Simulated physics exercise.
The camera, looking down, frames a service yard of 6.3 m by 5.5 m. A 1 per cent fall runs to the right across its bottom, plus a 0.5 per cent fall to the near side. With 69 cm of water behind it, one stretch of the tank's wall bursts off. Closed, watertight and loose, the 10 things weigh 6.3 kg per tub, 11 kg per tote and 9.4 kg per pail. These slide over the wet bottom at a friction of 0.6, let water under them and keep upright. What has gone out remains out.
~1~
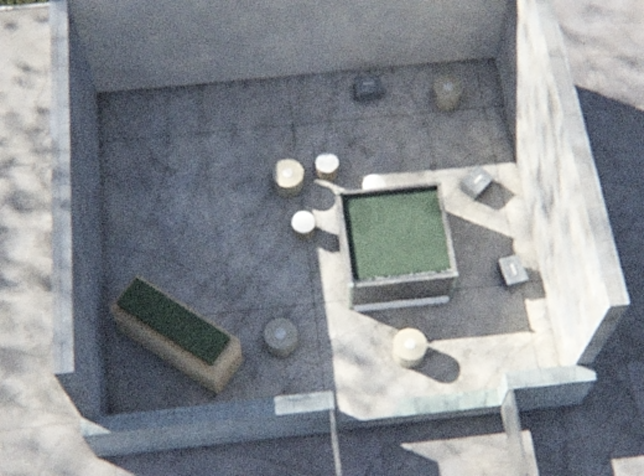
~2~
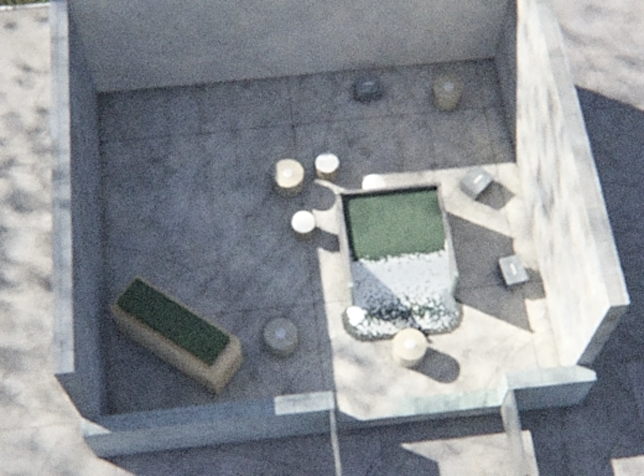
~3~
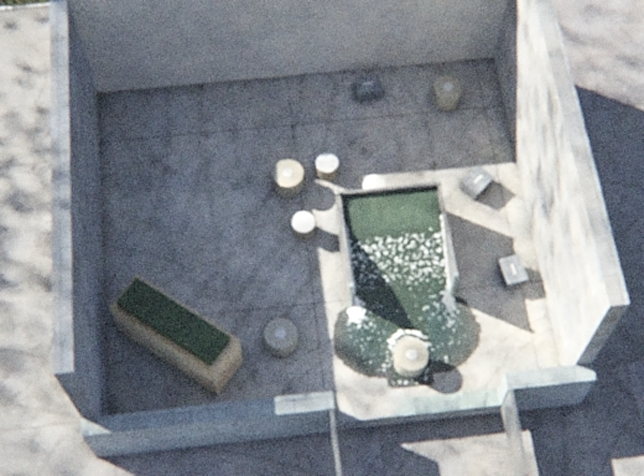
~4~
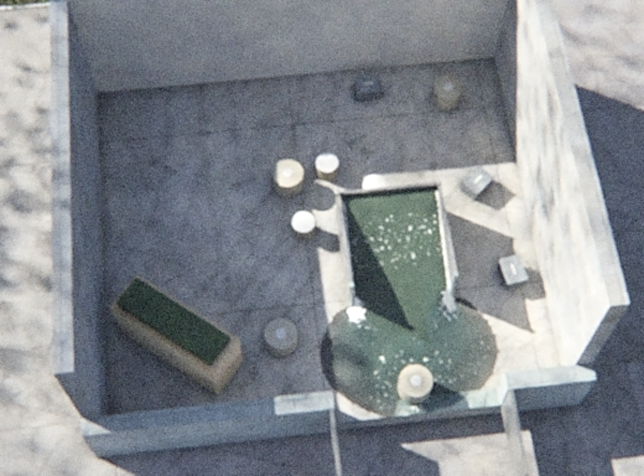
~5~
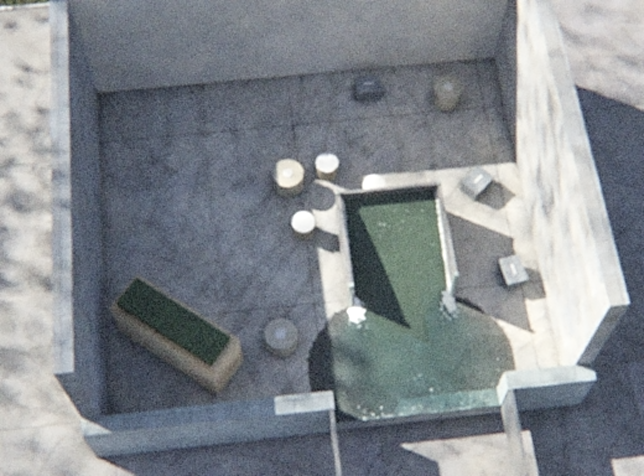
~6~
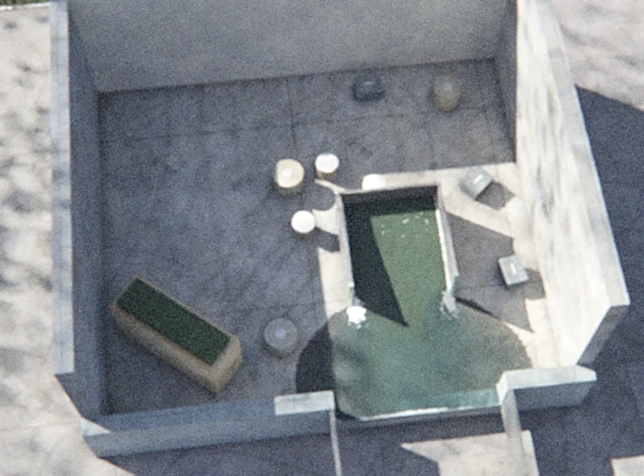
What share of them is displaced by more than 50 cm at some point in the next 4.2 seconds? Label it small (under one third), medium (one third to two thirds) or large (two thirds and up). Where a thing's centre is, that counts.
Small.
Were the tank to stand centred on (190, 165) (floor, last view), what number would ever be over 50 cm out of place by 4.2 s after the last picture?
The count would be 2.
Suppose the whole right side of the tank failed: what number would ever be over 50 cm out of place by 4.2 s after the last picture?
Then it comes to 6 of them.
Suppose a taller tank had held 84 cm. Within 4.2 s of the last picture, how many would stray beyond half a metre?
Result: 1.
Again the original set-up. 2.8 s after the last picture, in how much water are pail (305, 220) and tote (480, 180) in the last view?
About 0 and 1 cm.
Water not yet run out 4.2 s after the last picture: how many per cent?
Close to 28 in a hundred parts remain.
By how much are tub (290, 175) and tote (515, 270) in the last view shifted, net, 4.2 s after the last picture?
Distances: 0 cm; 0 cm.
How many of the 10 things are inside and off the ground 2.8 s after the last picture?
0.
Then, 0.4 s after the last picture 1 of 10 are over 50 cm from their spots; 0 afloat.
Then, 1.5 s after the last picture 1 of 10 are over 50 cm from their spots; 0 afloat.
Then, 2.8 s after the last picture 1 of 10 are over 50 cm from their spots; 0 afloat.
Then, 4.2 s after the last picture 1 of 10 are over 50 cm from their spots, and 1 have been at some point; 0 afloat.
